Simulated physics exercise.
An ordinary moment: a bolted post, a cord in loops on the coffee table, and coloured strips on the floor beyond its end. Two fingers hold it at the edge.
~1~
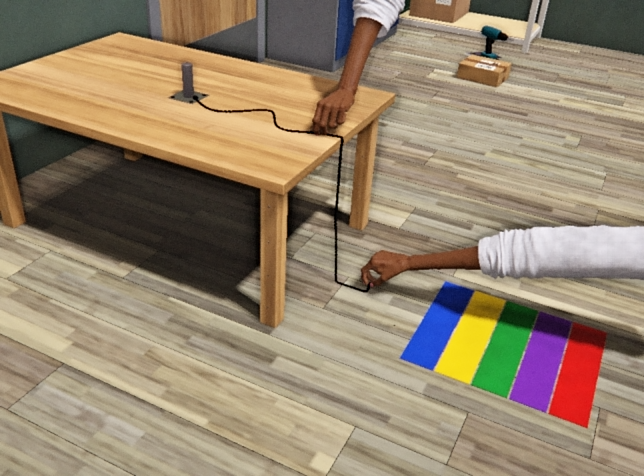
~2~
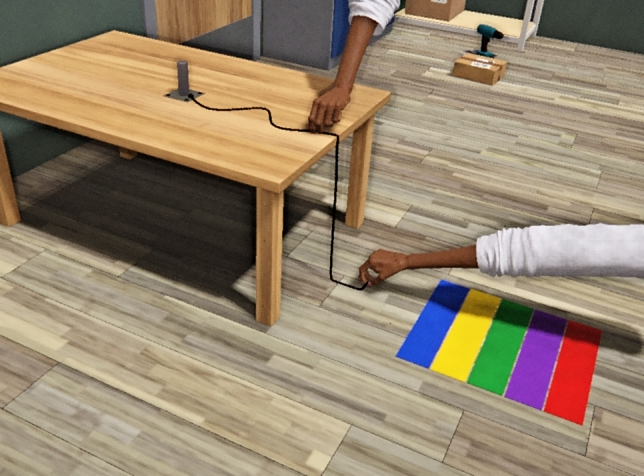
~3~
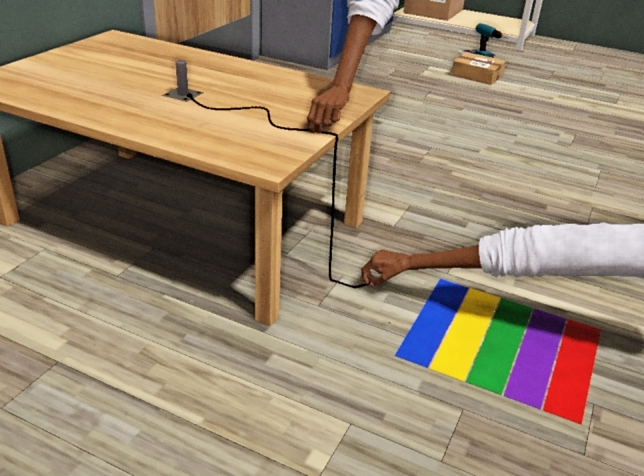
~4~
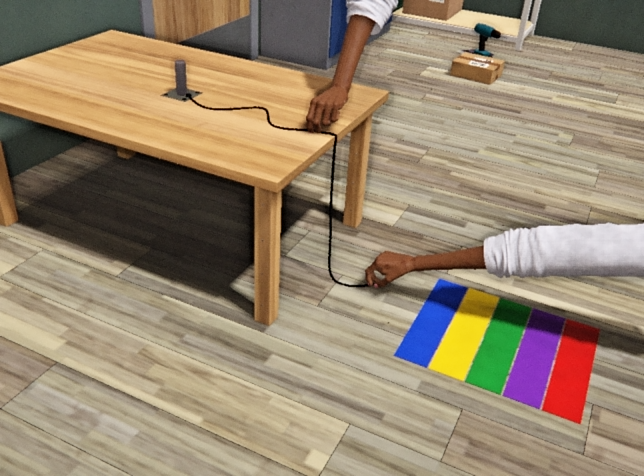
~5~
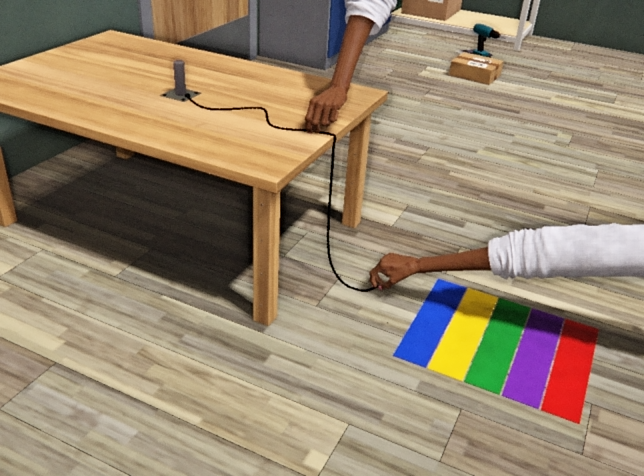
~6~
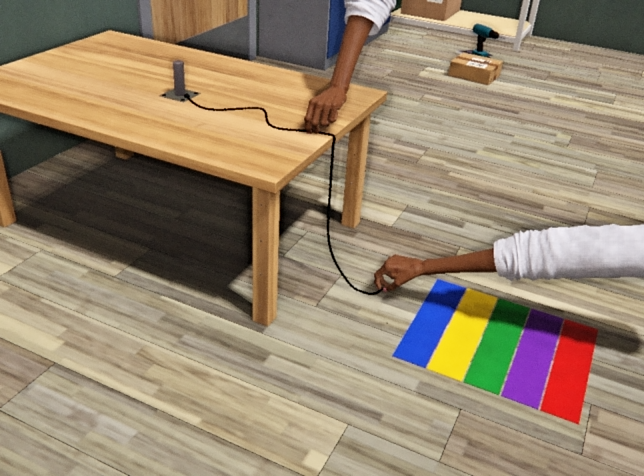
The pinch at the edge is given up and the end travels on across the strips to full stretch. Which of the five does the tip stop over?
It gets as far as the green strip.
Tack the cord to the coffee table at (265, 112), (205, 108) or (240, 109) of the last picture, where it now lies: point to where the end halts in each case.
The places are (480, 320), (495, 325) and (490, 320).
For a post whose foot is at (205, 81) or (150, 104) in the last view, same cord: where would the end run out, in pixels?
About (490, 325) and (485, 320).
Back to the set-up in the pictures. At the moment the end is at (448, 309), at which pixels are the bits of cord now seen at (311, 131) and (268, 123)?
At (335, 148), then (299, 126).
Early on, end near (448, 309); over blue.
Midway, end near (482, 321); over yellow.
At the end of the slack, end near (503, 328); over green. The green one.
